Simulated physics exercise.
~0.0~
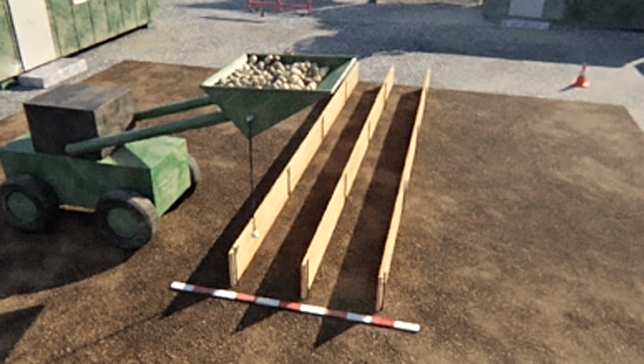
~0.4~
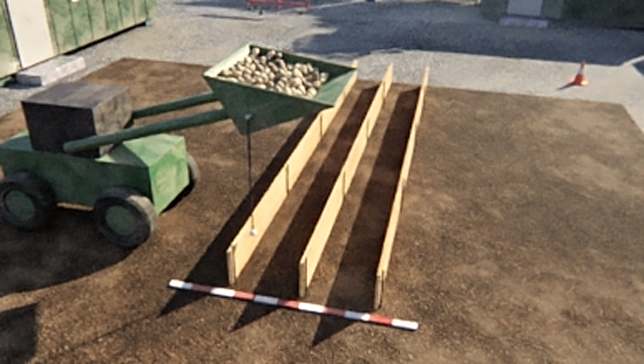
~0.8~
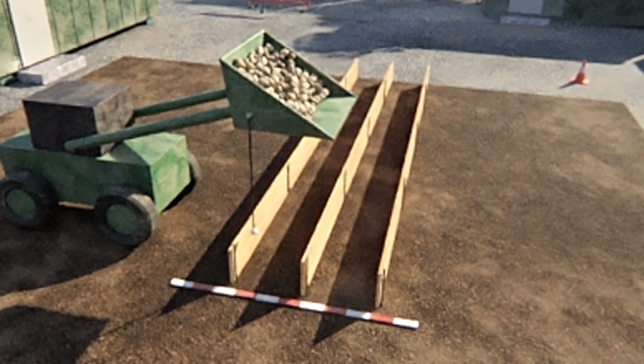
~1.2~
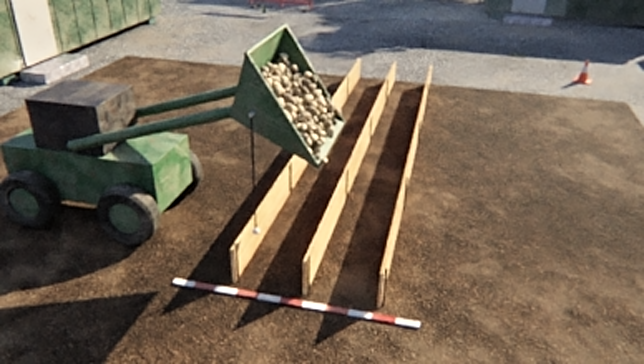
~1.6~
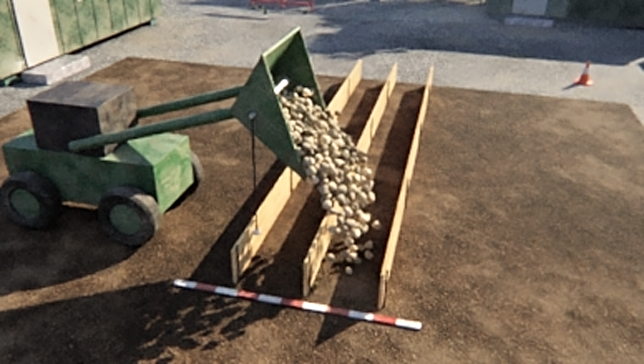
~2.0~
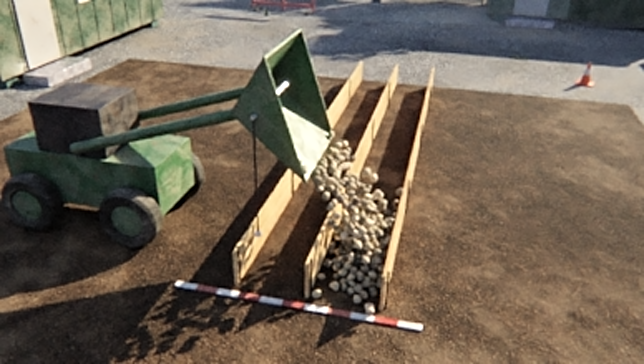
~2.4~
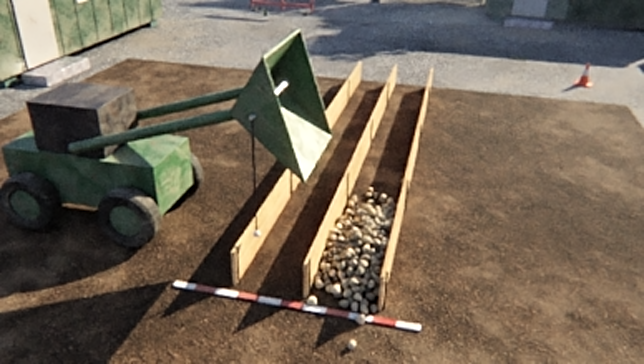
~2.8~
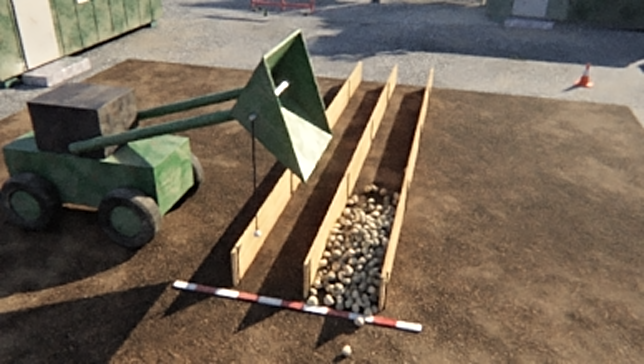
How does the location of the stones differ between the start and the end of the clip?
At the start the stones are heaped in the loader's raised green bucket. At the end they lie on the ground, lower and farther right, almost all between the middle and right-hand boards at the near end.
The video shows a green loader gradually tipping its bucket of round stones over three long wooden boards on brown ground. The stones pour down to the right and settle at the near end of the right-hand bay, leaving the bucket tilted and empty.
